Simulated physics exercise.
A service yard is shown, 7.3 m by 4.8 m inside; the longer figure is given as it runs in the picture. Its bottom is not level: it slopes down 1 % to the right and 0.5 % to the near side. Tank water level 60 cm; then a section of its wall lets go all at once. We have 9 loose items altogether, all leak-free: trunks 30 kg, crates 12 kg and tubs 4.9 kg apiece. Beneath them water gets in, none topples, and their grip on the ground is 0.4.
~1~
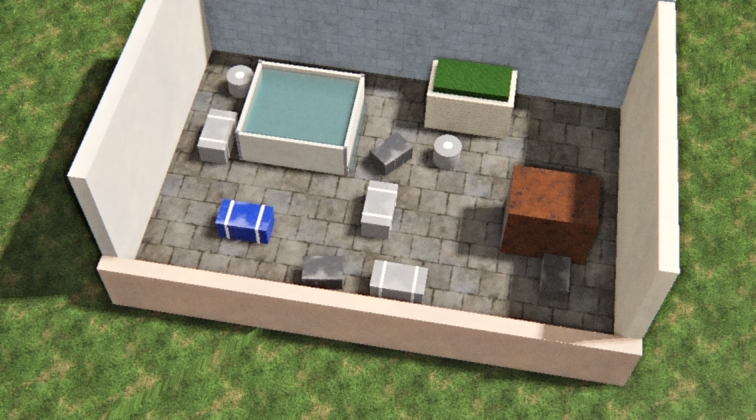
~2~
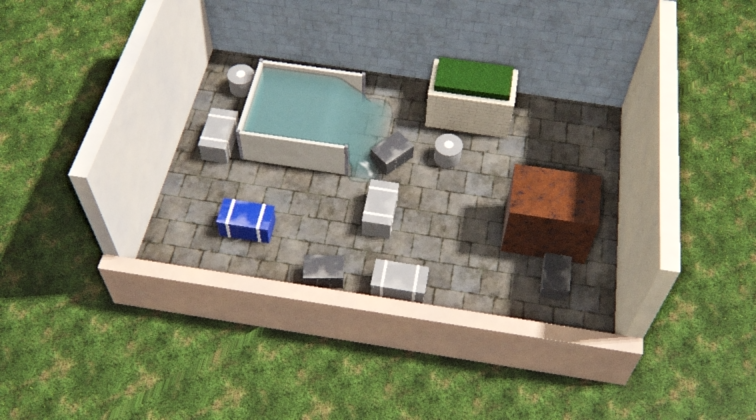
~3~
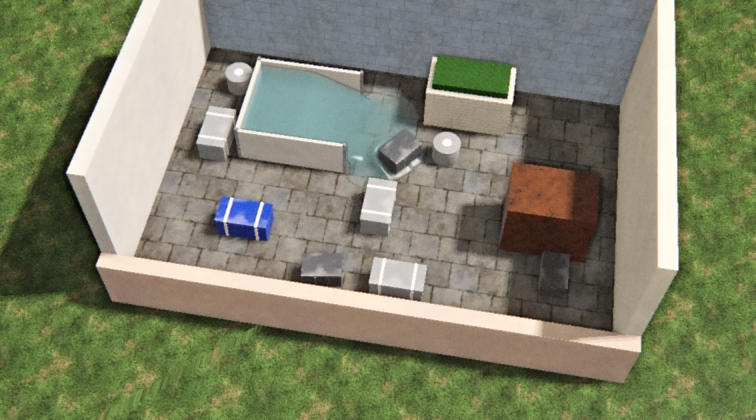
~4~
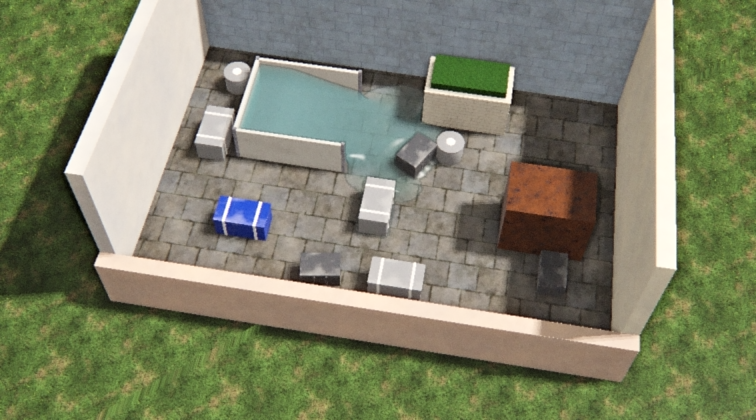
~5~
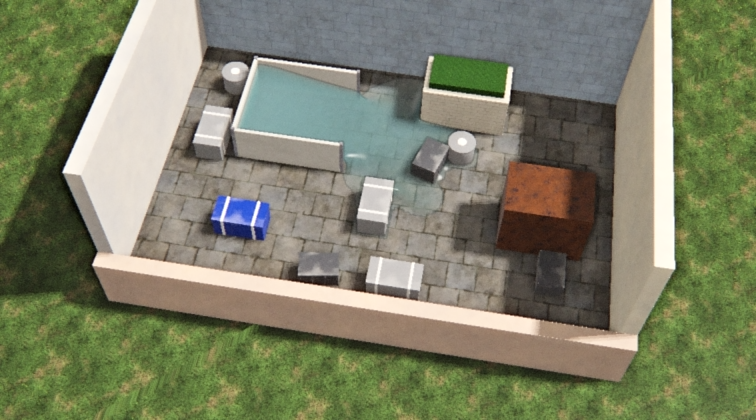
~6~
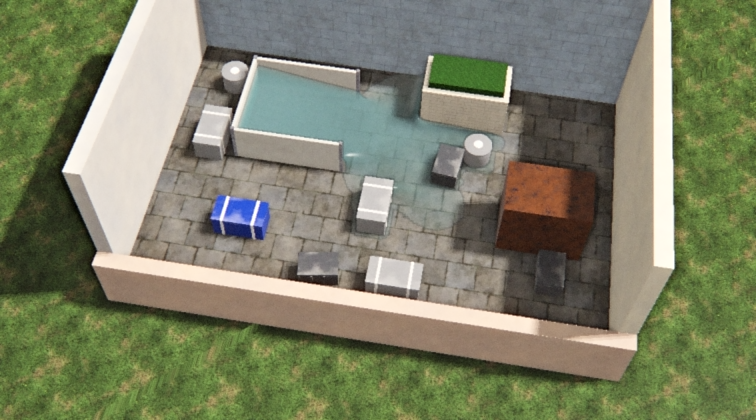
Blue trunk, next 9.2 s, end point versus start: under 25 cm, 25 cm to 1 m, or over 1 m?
Hardly budges.
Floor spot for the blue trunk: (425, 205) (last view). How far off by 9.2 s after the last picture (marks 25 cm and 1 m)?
I'd say it lands far off.
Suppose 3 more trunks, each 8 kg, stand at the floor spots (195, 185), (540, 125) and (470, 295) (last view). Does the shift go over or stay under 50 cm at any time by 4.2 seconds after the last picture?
Order as asked - not as far, farther, not as far.
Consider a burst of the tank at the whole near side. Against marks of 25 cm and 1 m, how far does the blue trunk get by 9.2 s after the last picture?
So, for the blue trunk: It is carried a long way.
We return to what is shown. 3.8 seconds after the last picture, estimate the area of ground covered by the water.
Some 24 m2.
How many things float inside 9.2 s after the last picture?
The count is 4.
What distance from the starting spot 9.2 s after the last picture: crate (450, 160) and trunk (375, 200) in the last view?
Lab note - net shifts in order: 350 cm; 0 cm.
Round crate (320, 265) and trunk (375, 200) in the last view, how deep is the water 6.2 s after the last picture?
First roughly 5 cm, second roughly 4 cm.
Then, 1.2 s after the last picture the blue trunk is near (240, 211), 0.0 m from its start, aground; 2 afloat.
Then, 3.8 s after the last picture the blue trunk is near (240, 211), 0.0 m from its start, aground; 2 afloat.
Then, 6.2 s after the last picture the blue trunk is near (240, 211), 0.0 m from its start, aground; 4 afloat.
Then, 9.2 s after the last picture the blue trunk is near (240, 211), 0.0 m from its start, aground; 4 afloat.
